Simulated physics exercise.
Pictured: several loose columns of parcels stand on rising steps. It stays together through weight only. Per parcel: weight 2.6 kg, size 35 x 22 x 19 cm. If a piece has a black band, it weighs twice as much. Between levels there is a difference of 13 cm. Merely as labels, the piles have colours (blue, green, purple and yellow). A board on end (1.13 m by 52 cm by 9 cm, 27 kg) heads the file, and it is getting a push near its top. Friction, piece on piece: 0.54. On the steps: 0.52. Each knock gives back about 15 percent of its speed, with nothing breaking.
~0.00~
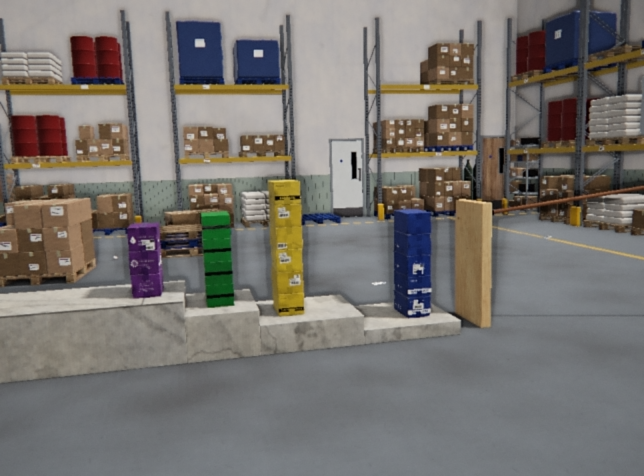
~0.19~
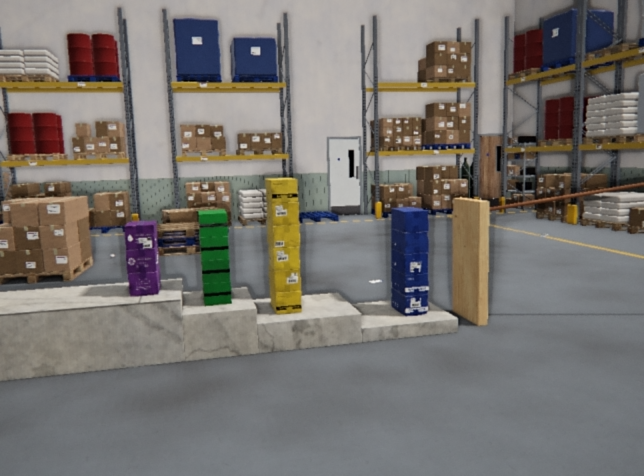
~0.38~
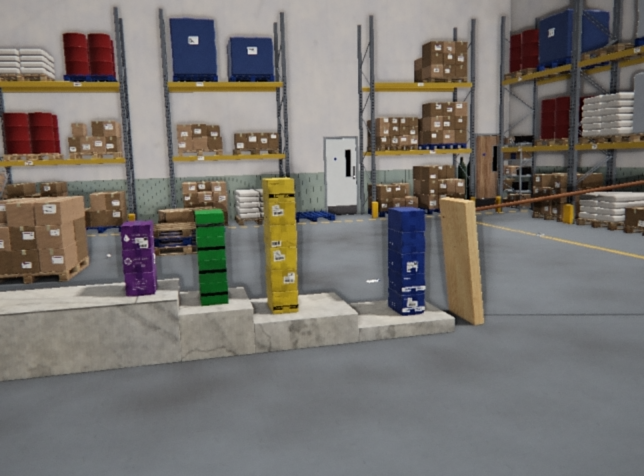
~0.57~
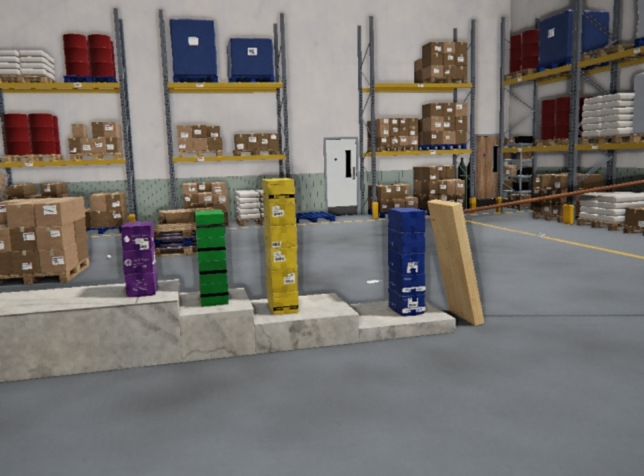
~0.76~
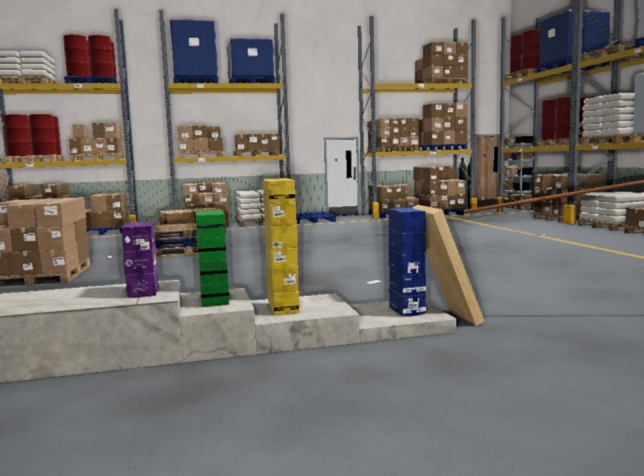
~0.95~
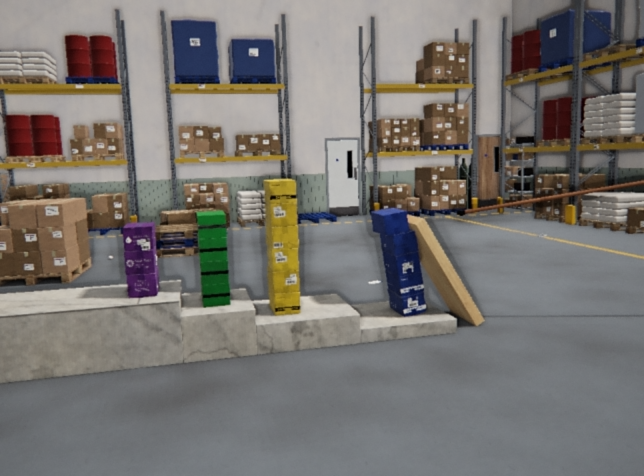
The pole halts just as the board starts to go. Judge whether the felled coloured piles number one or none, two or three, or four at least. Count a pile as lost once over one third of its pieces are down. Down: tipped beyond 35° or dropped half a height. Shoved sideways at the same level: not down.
The felled piles number one or none.
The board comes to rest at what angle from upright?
About 60° from upright.
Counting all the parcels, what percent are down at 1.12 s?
At that instant, 0 percent.
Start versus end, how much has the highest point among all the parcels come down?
About 0 cm.
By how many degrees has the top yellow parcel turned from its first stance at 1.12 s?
Tilt from start: Approx. 0 degrees.
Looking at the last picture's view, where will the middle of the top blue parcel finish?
Near pixel (303, 279).
After 1.12 s, board 41° from upright; none of the 18 parcels down, 5 disturbed; top blue parcel leaning 23°.
After 1.30 s, board 58° from upright; 5 of the 18 parcels down; top blue parcel leaning 52°, 25 cm lower.
After 2.14 s, board 60° from upright; 5 of the 18 parcels down; top blue parcel leaning 61°, 46 cm lower; top yellow parcel shifted 30 mm.
At rest (4.2 s), board 60° from upright; 5 of the 18 parcels down; top blue parcel leaning 61°, 46 cm lower; top yellow parcel shifted 41 mm. Wrecked, blue. As the last picture would show them, middles, top blue parcel near (303, 279), top yellow parcel near (275, 191).
